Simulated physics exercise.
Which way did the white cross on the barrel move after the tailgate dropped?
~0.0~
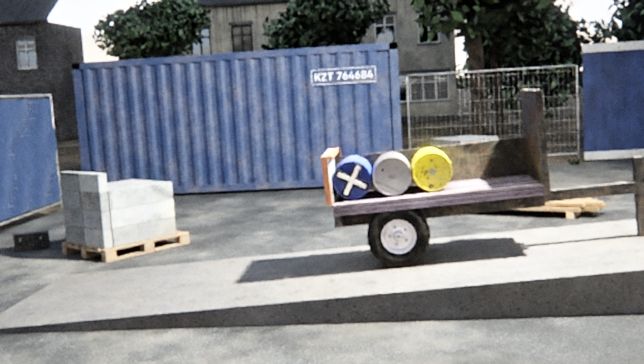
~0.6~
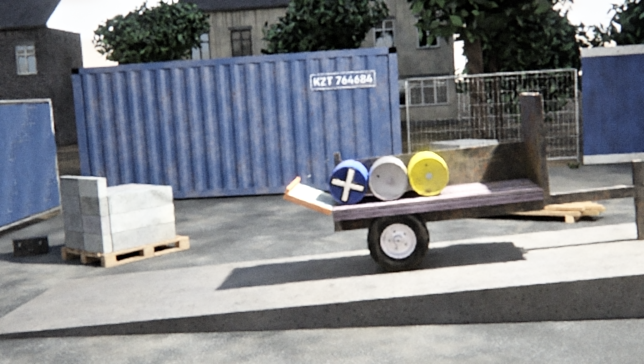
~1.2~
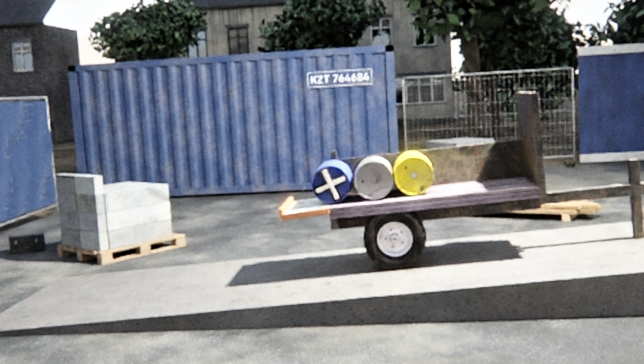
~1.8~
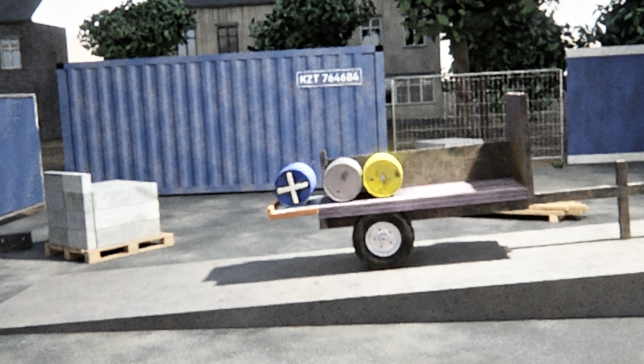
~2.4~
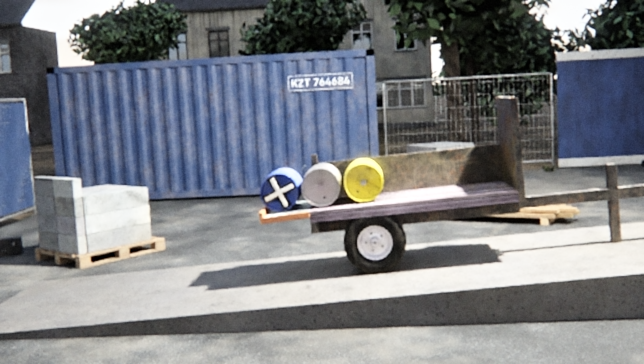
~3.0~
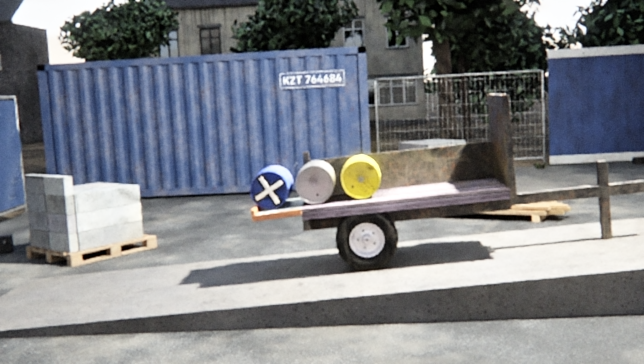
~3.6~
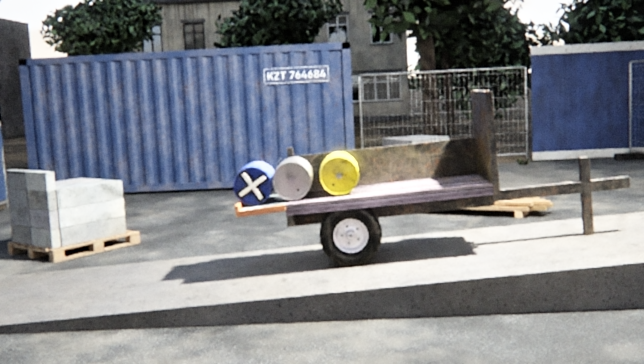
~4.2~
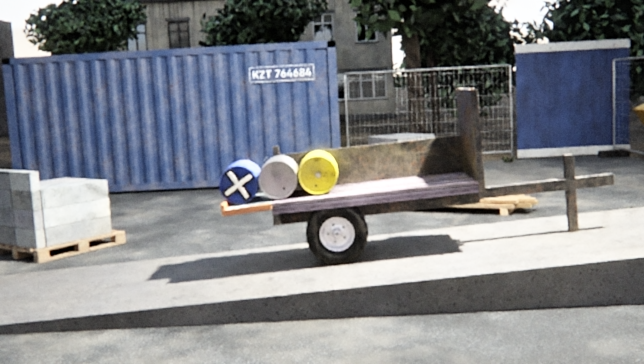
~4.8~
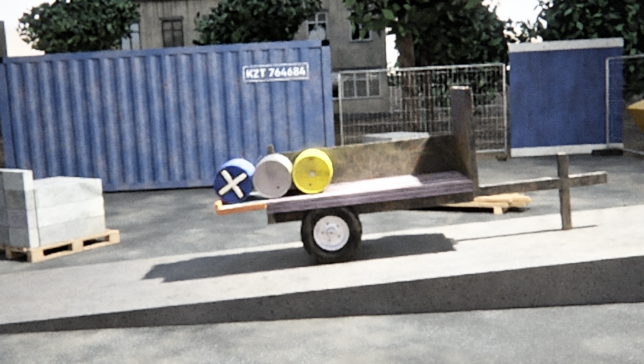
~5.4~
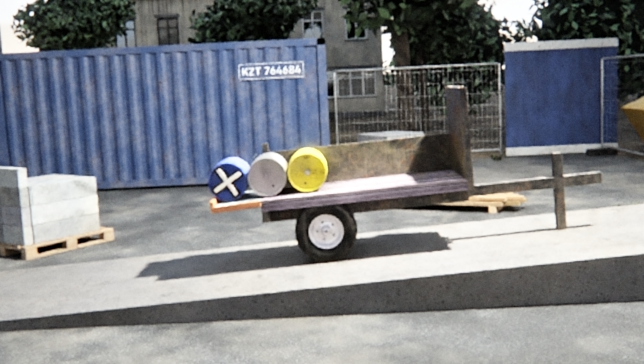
The white cross moved to the left as its blue barrel rolled onto the lowered tailgate.
